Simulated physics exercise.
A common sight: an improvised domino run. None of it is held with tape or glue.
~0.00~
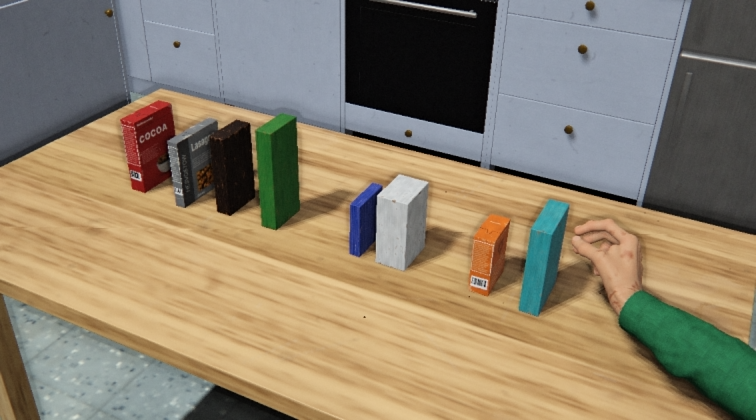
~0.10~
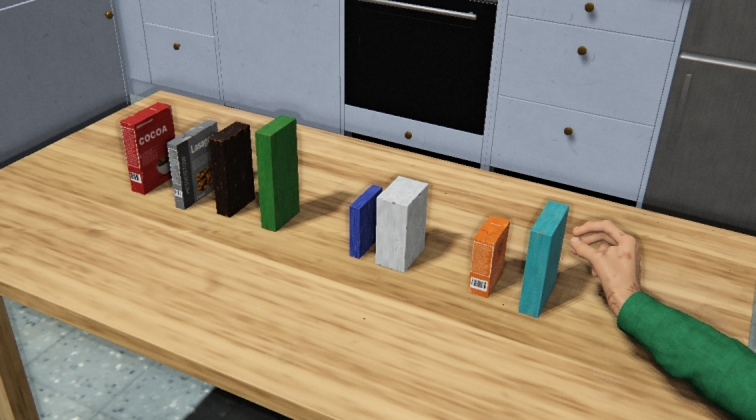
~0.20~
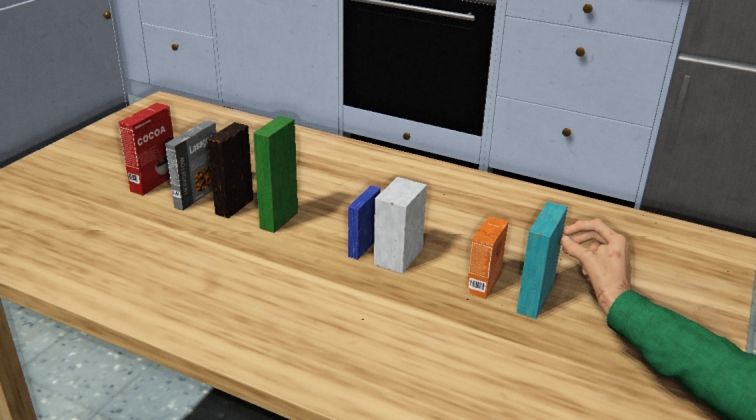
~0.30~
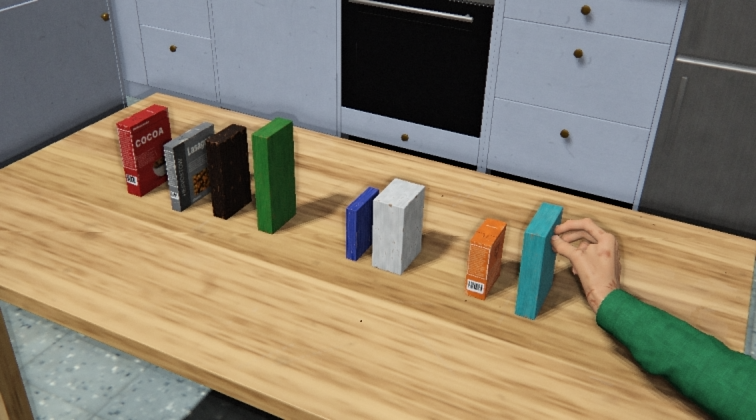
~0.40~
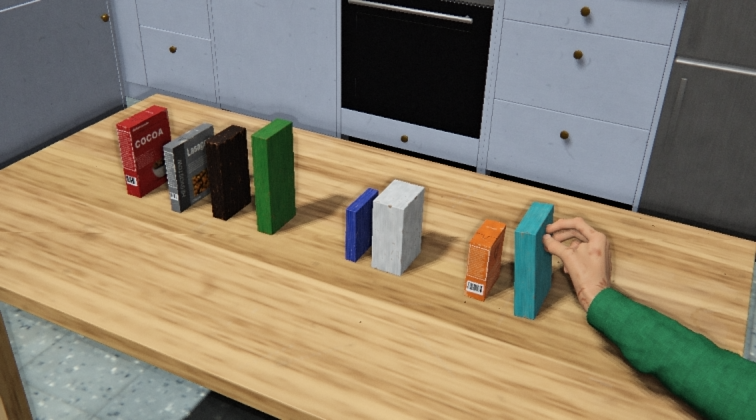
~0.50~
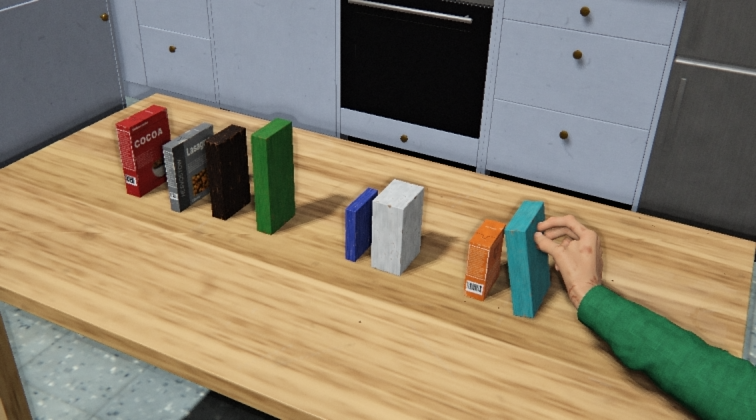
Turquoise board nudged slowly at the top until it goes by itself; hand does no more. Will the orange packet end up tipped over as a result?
My prediction is that it comes down.
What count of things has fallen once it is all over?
All told, the number is 2.
After 0.80 s, turquoise board 51° over; orange packet tipped 40° from how it was near (462, 253).
After 1.00 s, turquoise board 23° over; orange packet on its side near (434, 258); white board tipped 7° from how it was.
After 1.20 s, turquoise board 29° over; orange packet on its side near (430, 259); white board slid a little.
After 1.60 s, turquoise board 79° over; orange packet on its side near (430, 259); white board slid a little.
At rest (2.3 s), tipped over on the table, orange packet; the other 5 in place. Seen from the same camera at the end, orange packet near (430, 259).
